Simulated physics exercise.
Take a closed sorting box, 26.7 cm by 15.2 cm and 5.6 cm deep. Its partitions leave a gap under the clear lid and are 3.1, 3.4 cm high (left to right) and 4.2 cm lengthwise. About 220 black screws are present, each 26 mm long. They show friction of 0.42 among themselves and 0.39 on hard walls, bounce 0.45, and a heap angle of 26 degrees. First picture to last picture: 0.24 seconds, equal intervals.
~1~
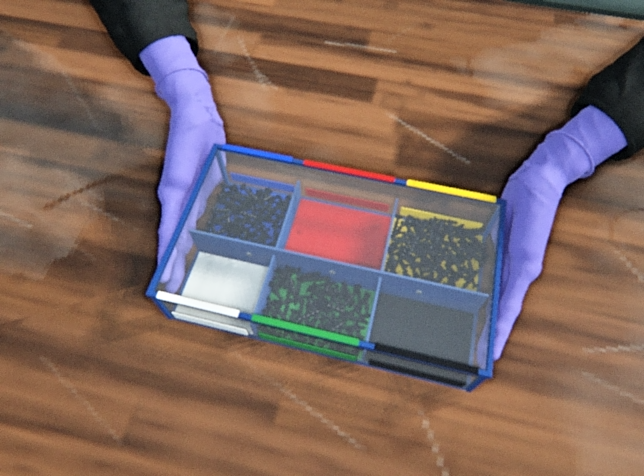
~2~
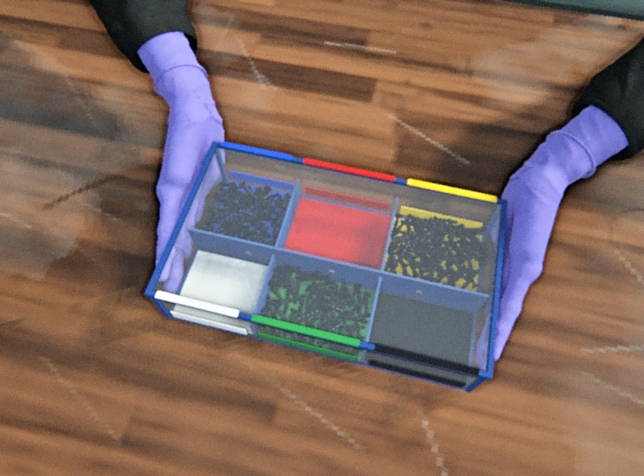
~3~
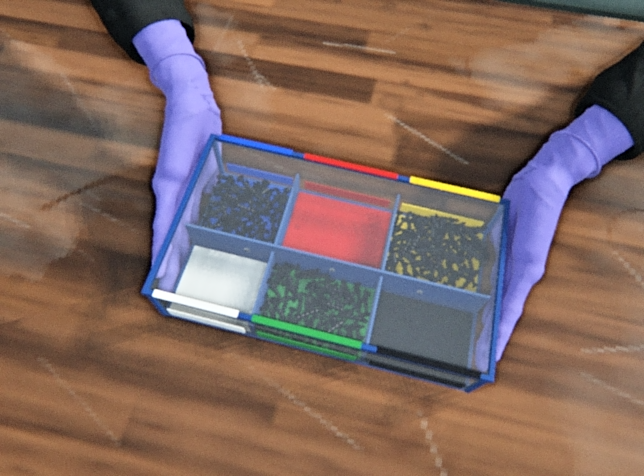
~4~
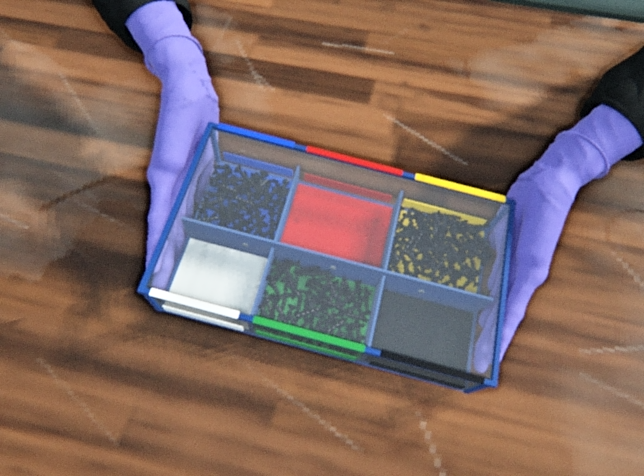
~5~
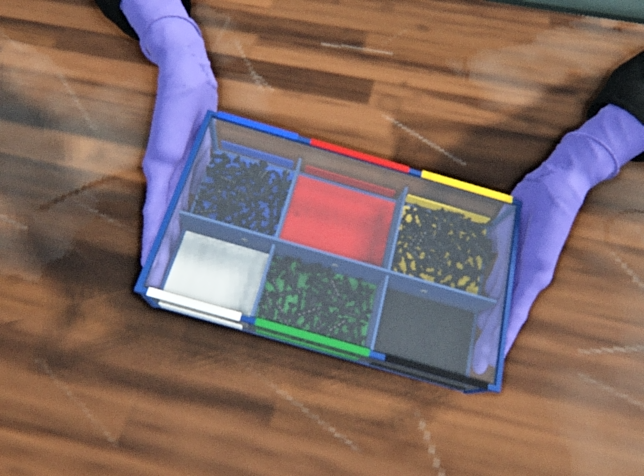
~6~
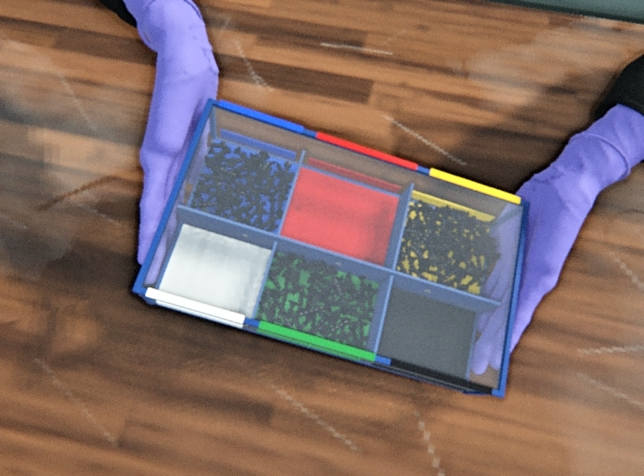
At the start, two purple-gloved hands hold a clear-lidded box of six coloured compartments above a wooden surface, with small black pieces in the blue, yellow and green ones. The hands then gradually tilt the box, lowering its right front corner slightly, while the black pieces stay in their compartments.
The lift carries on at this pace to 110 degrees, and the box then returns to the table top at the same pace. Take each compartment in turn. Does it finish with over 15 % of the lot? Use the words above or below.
Red: Below; blue: Below; green: Above; yellow: Above; white: Below; black: Above.
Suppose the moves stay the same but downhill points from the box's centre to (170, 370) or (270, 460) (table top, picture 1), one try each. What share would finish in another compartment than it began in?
First try: About 30 percent; second try: About 25 percent.
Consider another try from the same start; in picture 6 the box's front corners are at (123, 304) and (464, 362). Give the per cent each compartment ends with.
Red 5; blue 30; green 10; yellow 20; white 35; black 0.
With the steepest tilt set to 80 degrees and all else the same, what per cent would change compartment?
I'd estimate around 20 per cent.
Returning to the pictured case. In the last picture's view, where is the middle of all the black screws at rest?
When it all comes to rest, the middle is near (428, 317).
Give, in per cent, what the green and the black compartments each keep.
Green 25, black 30.
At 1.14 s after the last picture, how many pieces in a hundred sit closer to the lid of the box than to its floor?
Estimate: Near 50 per cent.
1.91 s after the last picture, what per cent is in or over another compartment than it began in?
Roughly 40 percent of it.
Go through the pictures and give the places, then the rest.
In the first frame, box tilt 0 degrees, front corners at (153, 292) and (486, 372); blue 30 %, green 30 %, yellow 40 %.
In the second frame, box tilt 1 degrees, front corners at (152, 292) and (486, 373).
In the third frame, box tilt 3 degrees, front corners at (149, 290) and (488, 376), lowest corner right front.
In the fourth frame, box tilt 8 degrees, front corners at (145, 288) and (491, 381), lowest corner right front.
In the fifth frame, box tilt 12 degrees, front corners at (142, 287) and (494, 386), lowest corner right front.
In the sixth frame, box tilt 16 degrees, front corners at (141, 288) and (498, 391), lowest corner right front; blue 30 %, green 30 %, yellow 40 %.
Then, 1.14 s after the last picture, tilt 110 degrees; red 5 %, blue 15 %, green 30 %, yellow 40 %, black 10 %.
Then, 1.91 s after the last picture, tilt 50 degrees; red 5 %, green 25 %, yellow 40 %, black 30 %.
Then, 2.70 s after the last picture, tilt 0 degrees; red 5 %, green 25 %, yellow 40 %, black 30 %.
In the end, red 5 %, blue 0 %, green 25 %, yellow 40 %, white 0 %, black 30 %.
